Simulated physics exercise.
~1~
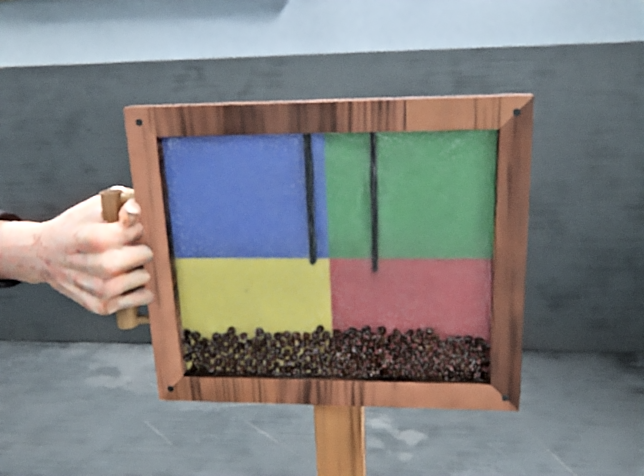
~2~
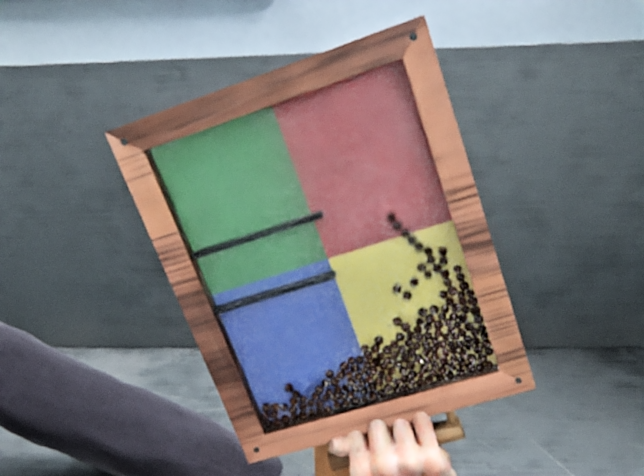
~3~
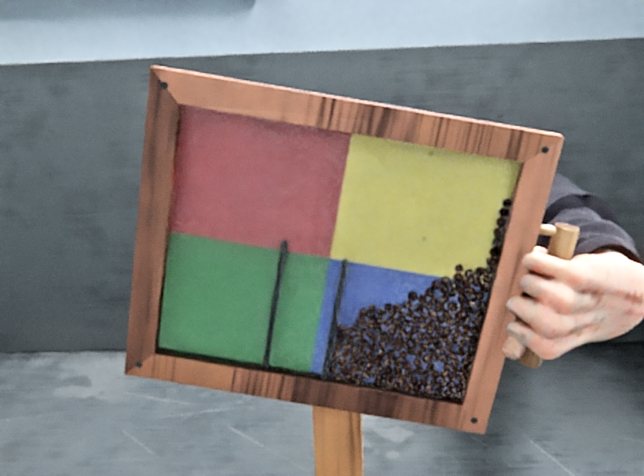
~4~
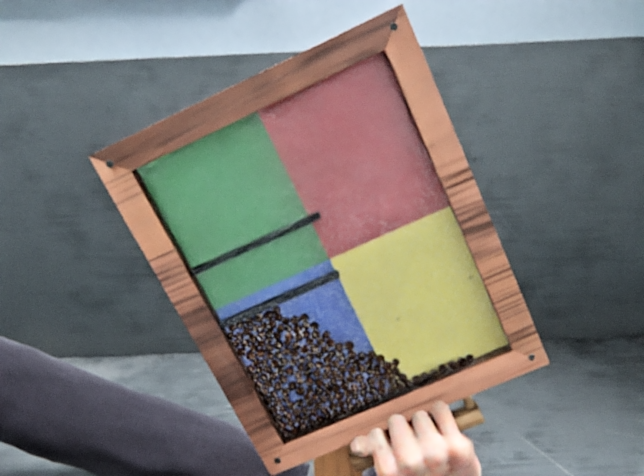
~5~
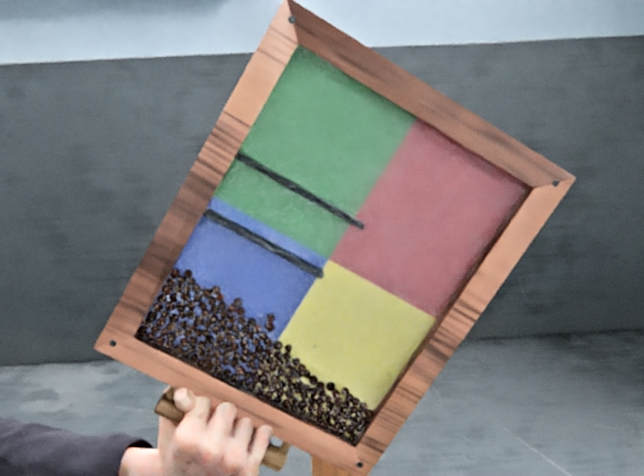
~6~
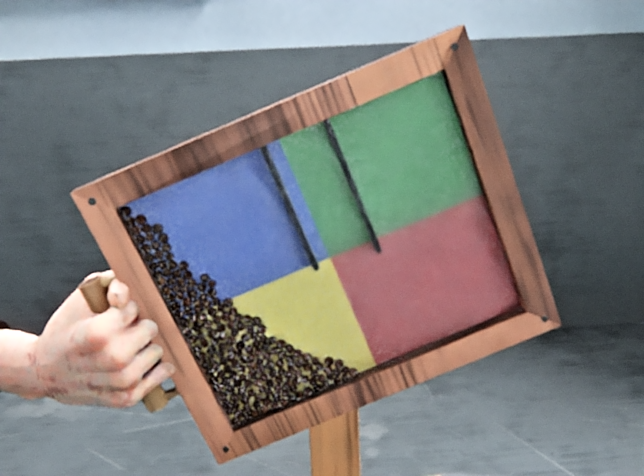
Dark beads sliding inside a four-coloured framed case as a hand turns it anticlockwise, then partway back, settling mostly over yellow.
